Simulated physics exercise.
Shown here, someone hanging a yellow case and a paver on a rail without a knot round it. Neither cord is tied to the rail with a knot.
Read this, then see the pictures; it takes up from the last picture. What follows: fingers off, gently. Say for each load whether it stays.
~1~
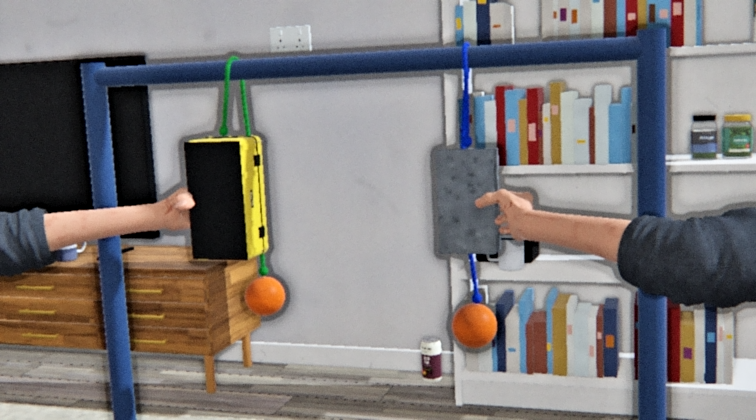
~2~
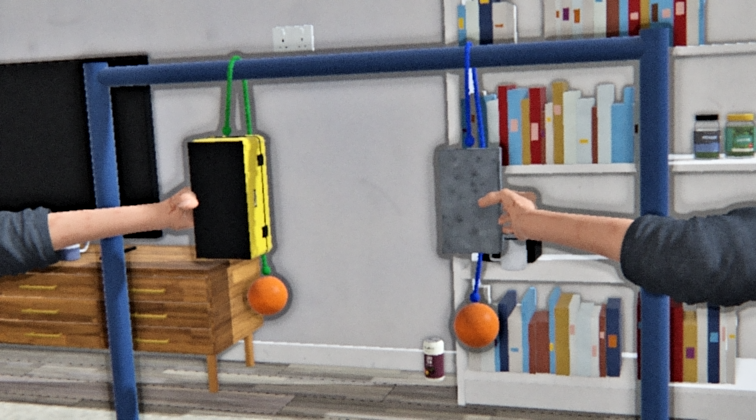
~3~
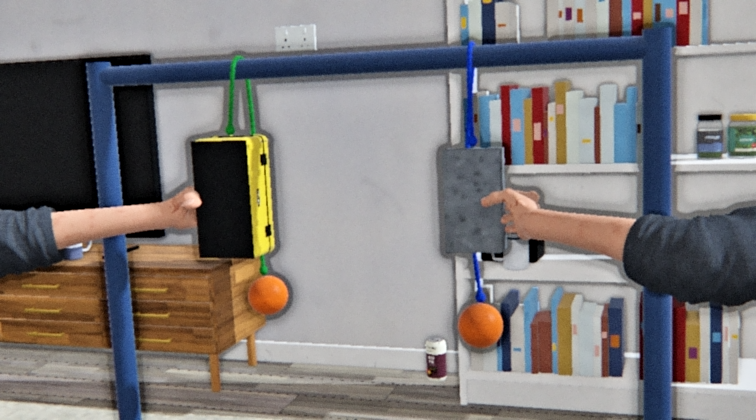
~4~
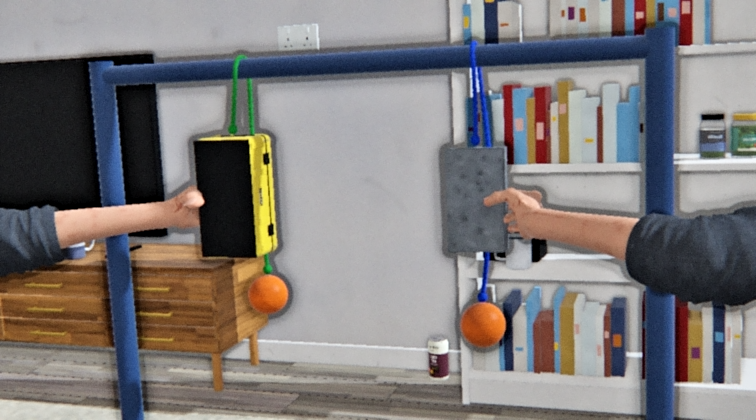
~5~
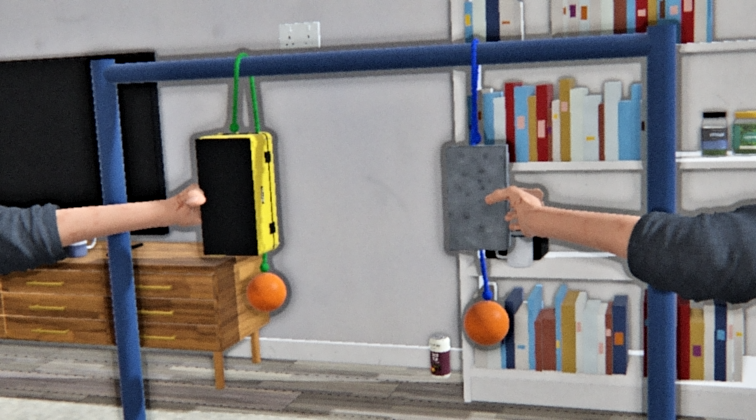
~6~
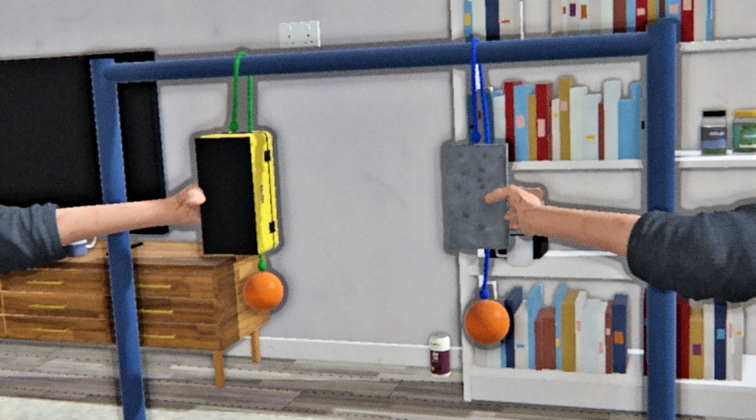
The yellow case does not stay; the paver does not stay.
Then, 0.44 s past the final frame, yellow case dropping; paver dropping.
Then, 0.74 s past the final frame, yellow case on the floor; paver on the floor.
When it is over, yellow case on the floor; paver on the floor. The yellow case pulls its rope through and the paver runs down to the floor.
